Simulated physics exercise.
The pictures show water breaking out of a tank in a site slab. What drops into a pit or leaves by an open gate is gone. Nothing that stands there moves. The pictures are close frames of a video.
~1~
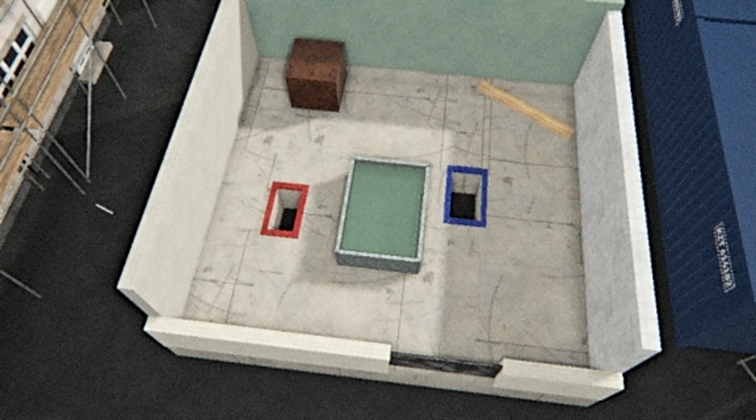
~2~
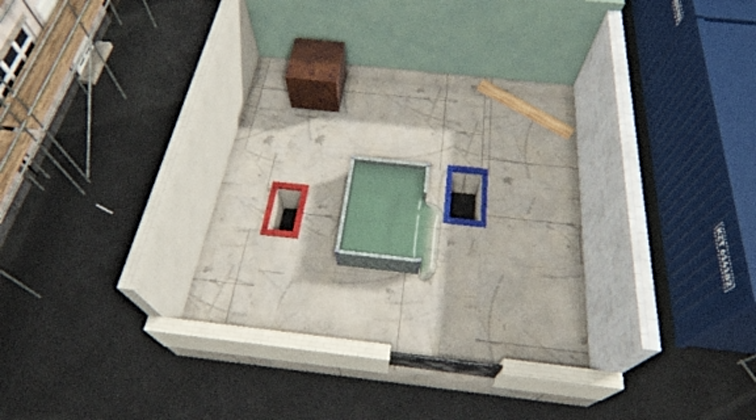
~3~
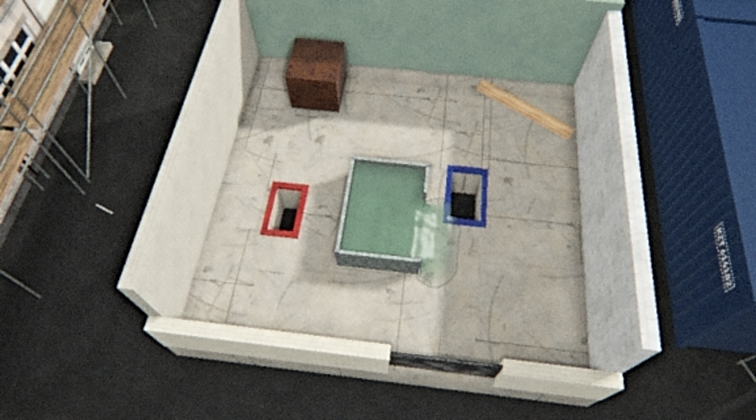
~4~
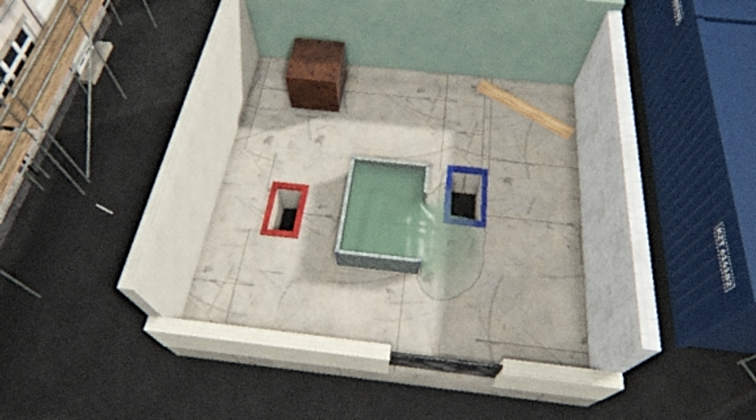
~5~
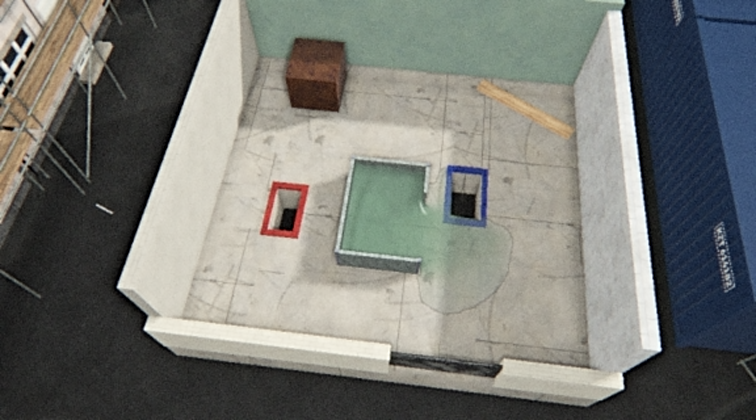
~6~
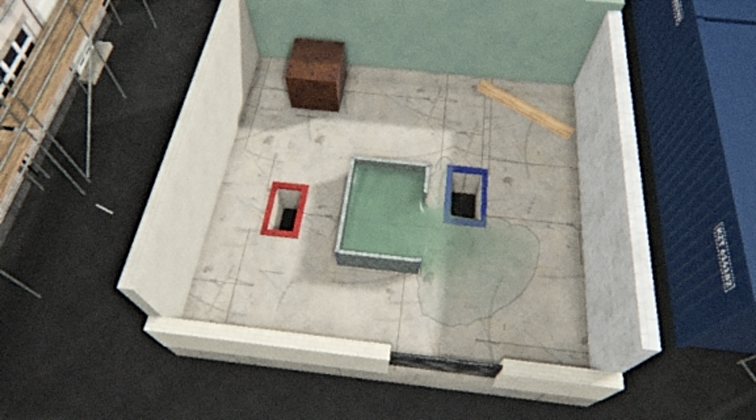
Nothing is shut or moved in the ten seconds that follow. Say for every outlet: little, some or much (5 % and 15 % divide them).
One by one: The gate takes less than 5 %; the red pit takes less than 5 %; the blue pit takes between 5 and 15 %.
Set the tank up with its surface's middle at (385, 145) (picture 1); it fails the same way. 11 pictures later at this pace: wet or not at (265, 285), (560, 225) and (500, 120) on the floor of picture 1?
In that order: Dry, free of water, under water.
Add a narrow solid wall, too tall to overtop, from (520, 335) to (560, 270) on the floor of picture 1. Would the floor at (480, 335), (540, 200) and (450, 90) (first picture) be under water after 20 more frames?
As listed: Covered, flooded, no water.
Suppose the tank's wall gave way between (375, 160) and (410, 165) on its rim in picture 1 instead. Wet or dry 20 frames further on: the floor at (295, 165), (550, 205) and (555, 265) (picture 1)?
As listed: Dry, free of water, free of water.
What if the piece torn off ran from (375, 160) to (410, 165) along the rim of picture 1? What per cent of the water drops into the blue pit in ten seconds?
In per cent: Blue 0.
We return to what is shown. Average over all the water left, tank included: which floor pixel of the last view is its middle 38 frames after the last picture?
Around (468, 239).
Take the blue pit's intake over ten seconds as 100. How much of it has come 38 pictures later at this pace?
Near 100 in a hundred.
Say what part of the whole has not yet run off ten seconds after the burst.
Some 92 per cent.
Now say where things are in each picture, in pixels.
The first picture shows the tank at (384, 208) is whole and still.
In the second picture, water pours out at (419, 234) and has run to (428, 275).
In the third picture, the front is at (437, 282), out from the gap at (419, 235).
In the fourth picture, the front is at (473, 277), out from the gap at (419, 235).
In the fifth picture, the front is at (507, 237), out from the gap at (419, 235).
In the sixth picture, the front is at (532, 263), out from the gap at (419, 235).
A moment on, water covers 20 % of the floor; the gate 0 %, the red pit 0 %, the blue pit 4 %.
Next, water covers 20 % of the floor; the gate 0 %, the red pit 0 %, the blue pit 5 %.
Then, water covers 30 % of the floor; the gate 0 %, the red pit 0 %, the blue pit 7 %.
Later, water covers 55 % of the floor; the gate 0 %, the red pit 0 %, the blue pit 8 %.
In the end, water covers 80 % of the floor; the gate 0 %, the red pit 0 %, the blue pit 8 %.
